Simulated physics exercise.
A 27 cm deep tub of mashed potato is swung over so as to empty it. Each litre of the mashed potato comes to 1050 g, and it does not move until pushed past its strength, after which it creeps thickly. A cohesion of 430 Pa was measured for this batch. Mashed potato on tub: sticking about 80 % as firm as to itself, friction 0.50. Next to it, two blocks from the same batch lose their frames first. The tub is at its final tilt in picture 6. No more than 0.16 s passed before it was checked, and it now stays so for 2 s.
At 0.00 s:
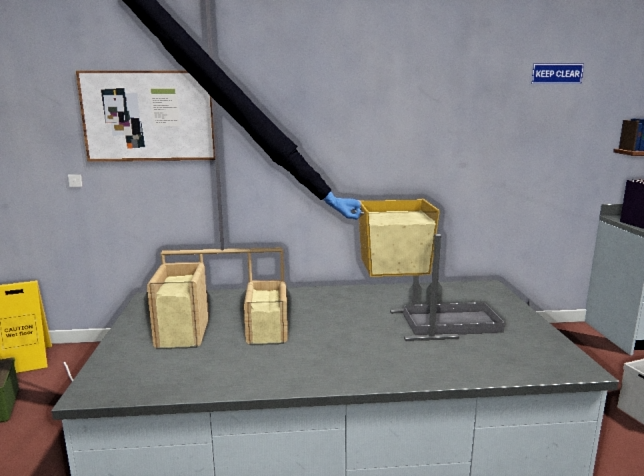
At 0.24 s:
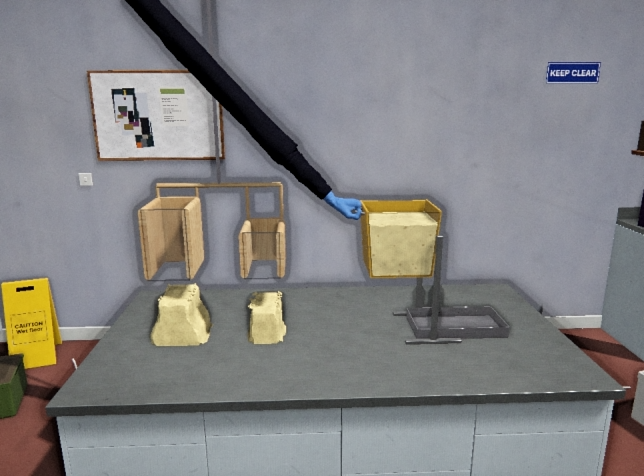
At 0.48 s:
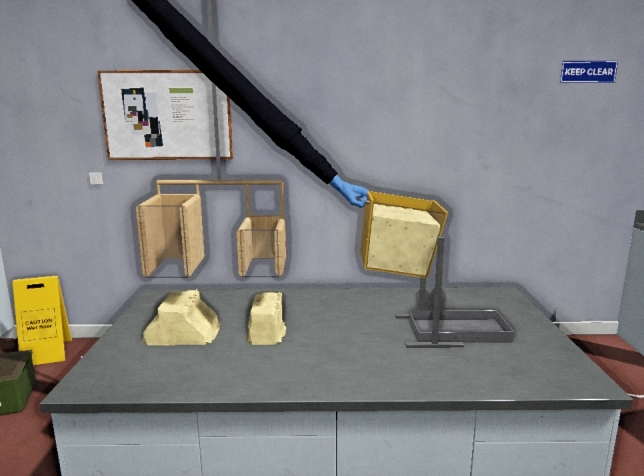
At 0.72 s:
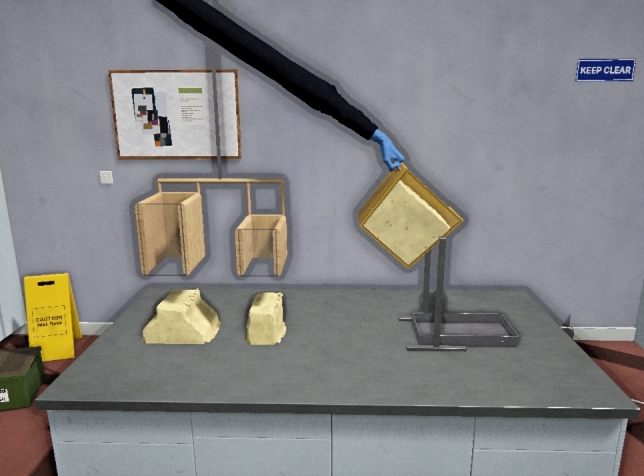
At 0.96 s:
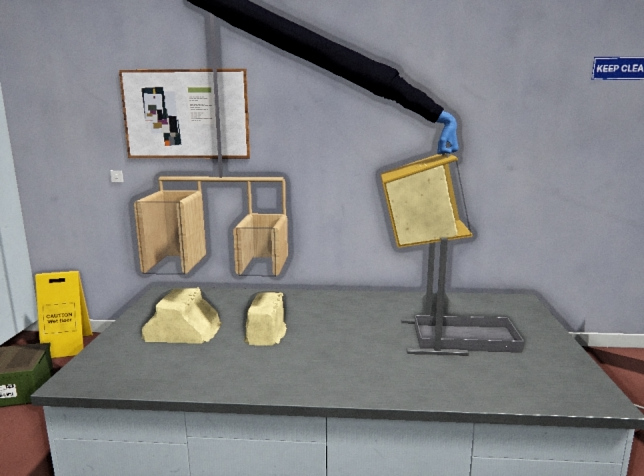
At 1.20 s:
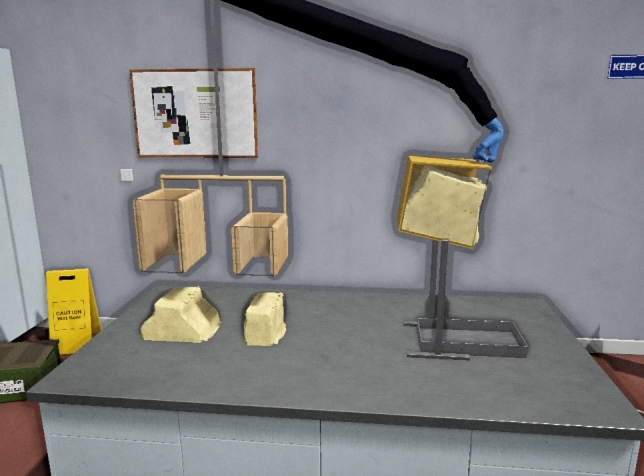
A gloved hand tilts a tub of mashed potato rightward after two uncovered blocks slump.
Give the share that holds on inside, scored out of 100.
About 31 per cent.
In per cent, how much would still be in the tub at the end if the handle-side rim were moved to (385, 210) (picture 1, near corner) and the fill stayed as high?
50 %.
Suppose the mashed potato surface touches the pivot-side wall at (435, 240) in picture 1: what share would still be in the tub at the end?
That gives some 55 %.
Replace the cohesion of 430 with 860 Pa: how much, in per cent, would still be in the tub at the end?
It would be close to 50 percent.
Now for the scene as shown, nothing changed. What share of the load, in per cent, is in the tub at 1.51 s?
Near 40 %.
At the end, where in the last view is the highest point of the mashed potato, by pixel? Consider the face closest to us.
About (445, 216).
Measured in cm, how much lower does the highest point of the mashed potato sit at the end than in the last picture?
16 cm or so.
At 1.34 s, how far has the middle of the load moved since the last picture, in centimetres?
Distance: About 8 cm.
After 1.34 s, the tub is at 98 degrees and holds 69 %.
After 1.51 s, the tub is at 98 degrees and holds 40 %.
After 1.68 s, the tub is at 98 degrees and holds 33 %.
After 1.85 s, the tub is at 98 degrees and holds 31 %.
After 3.20 s, the tub is at 98 degrees and holds 31 %.
